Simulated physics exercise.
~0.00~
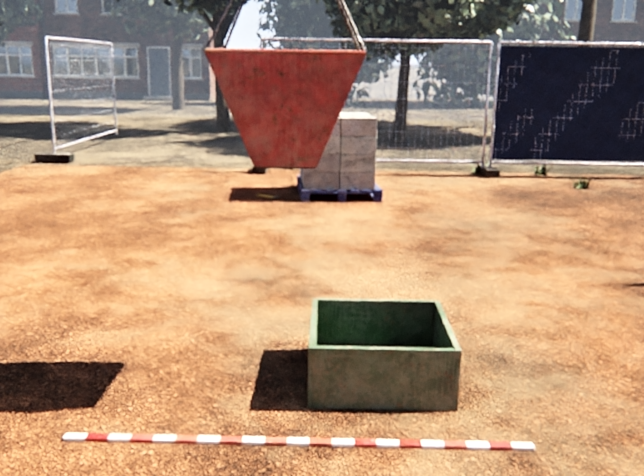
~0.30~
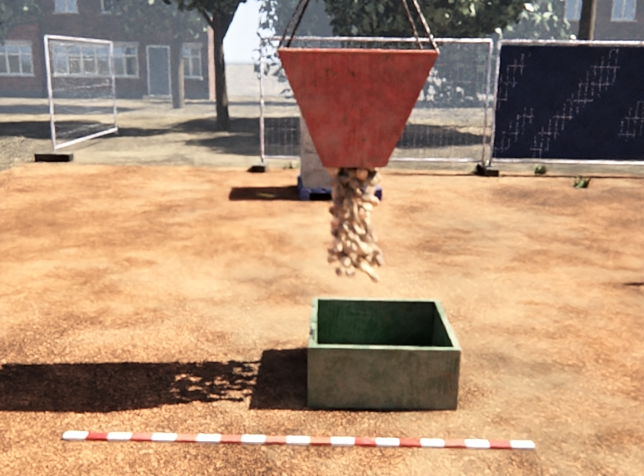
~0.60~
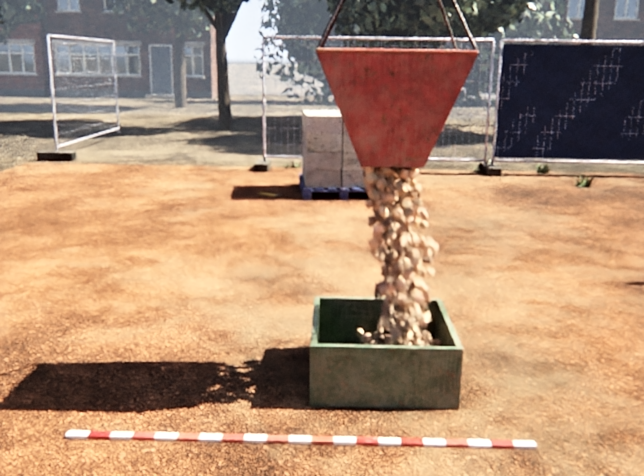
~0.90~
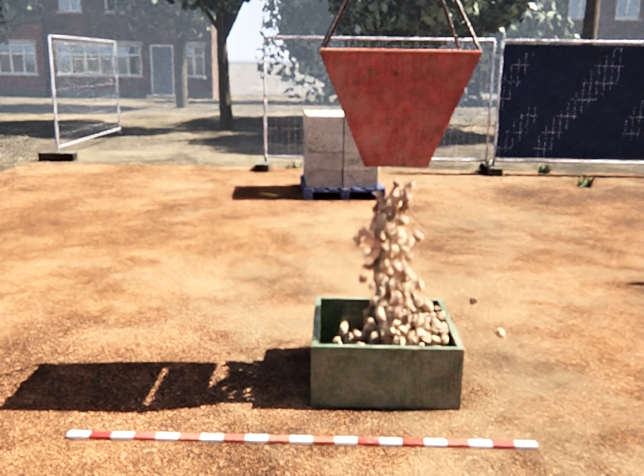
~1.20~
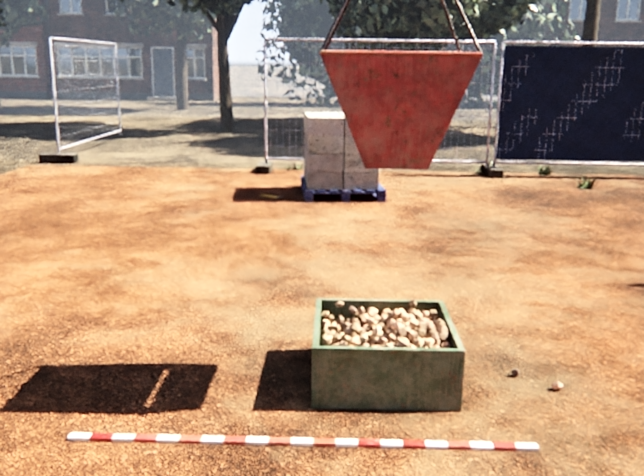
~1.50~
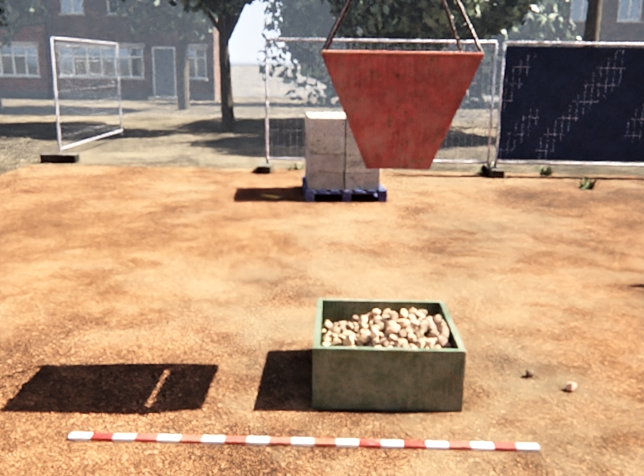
Building site, red skip hanging from cables moving right and dropping stones into a green bin, a couple landing outside, skip emptied.
